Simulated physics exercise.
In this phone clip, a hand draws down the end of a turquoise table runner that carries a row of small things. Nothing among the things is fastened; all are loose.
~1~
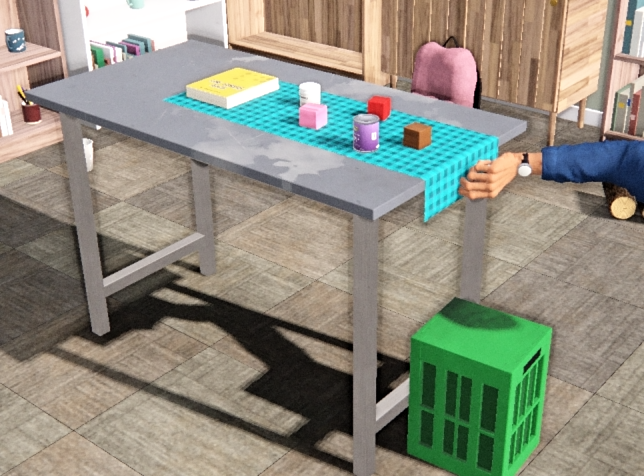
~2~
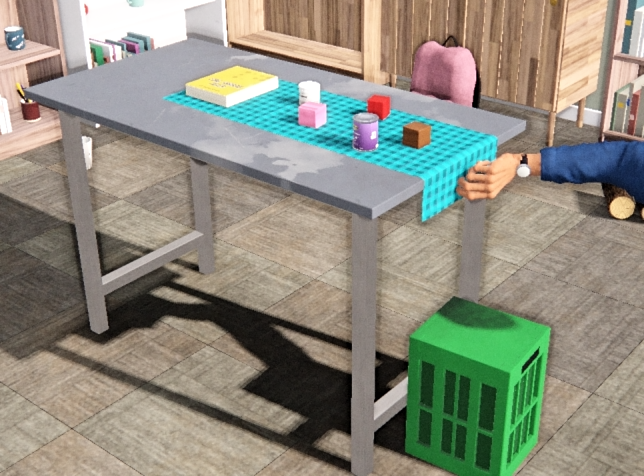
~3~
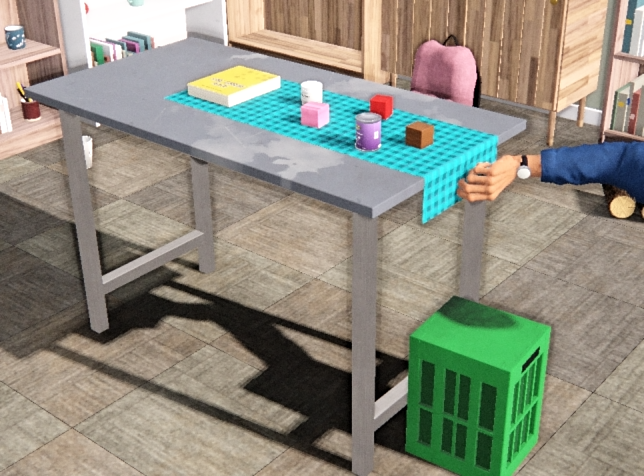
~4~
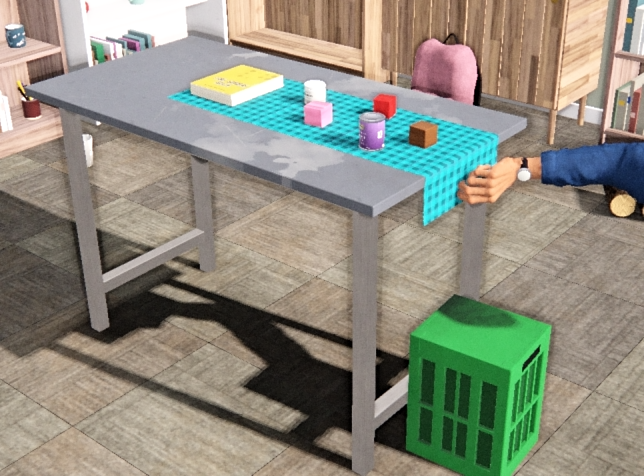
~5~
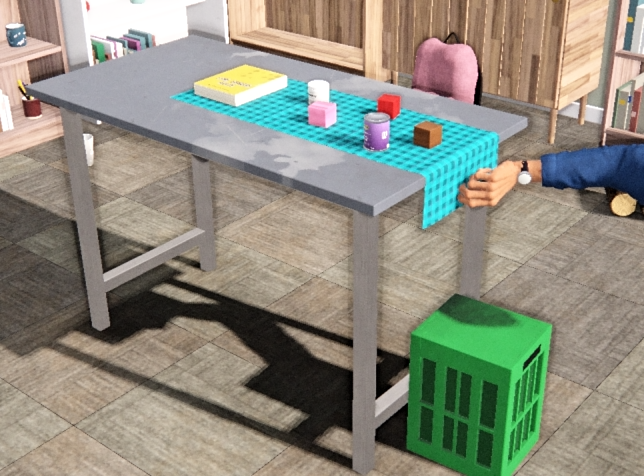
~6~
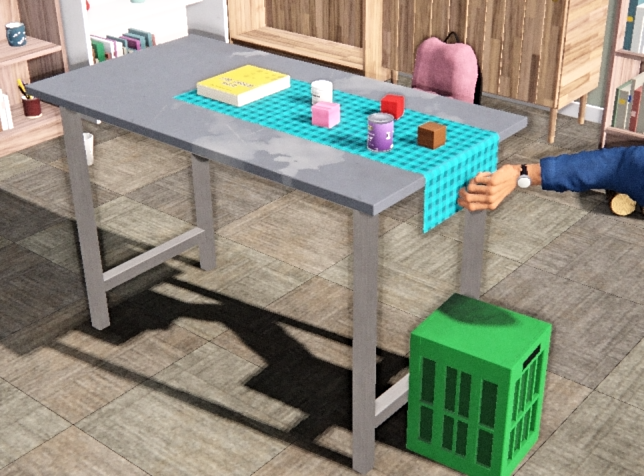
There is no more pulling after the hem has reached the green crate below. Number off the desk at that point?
Three items fall.
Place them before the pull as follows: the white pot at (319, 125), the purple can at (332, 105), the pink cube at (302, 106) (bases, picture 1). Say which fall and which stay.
White pot: Still up. Purple can: Still up. Pink cube: Still up.
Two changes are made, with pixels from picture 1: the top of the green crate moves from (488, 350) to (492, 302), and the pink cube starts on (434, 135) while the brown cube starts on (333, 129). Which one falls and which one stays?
The pink cube is carried off, the brown cube remains up.
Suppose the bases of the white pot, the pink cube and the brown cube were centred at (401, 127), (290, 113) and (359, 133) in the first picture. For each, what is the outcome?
Here's what happens: The white pot leaves its perch, the pink cube remains aboard, the brown cube leaves its perch.
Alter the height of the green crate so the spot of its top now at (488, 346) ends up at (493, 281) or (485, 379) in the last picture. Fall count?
Over the edge go 1 and 4.
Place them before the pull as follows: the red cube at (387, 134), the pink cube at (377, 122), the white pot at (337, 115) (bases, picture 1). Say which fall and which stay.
The red cube ends up off; the pink cube ends up off; the white pot stays put.
A little later, hem near (459, 277); brown cube and purple can gone.
Next, hem on the crate; brown cube, purple can and red cube gone.
When it is over, hem on the crate; brown cube, purple can and red cube gone. It carries off three.
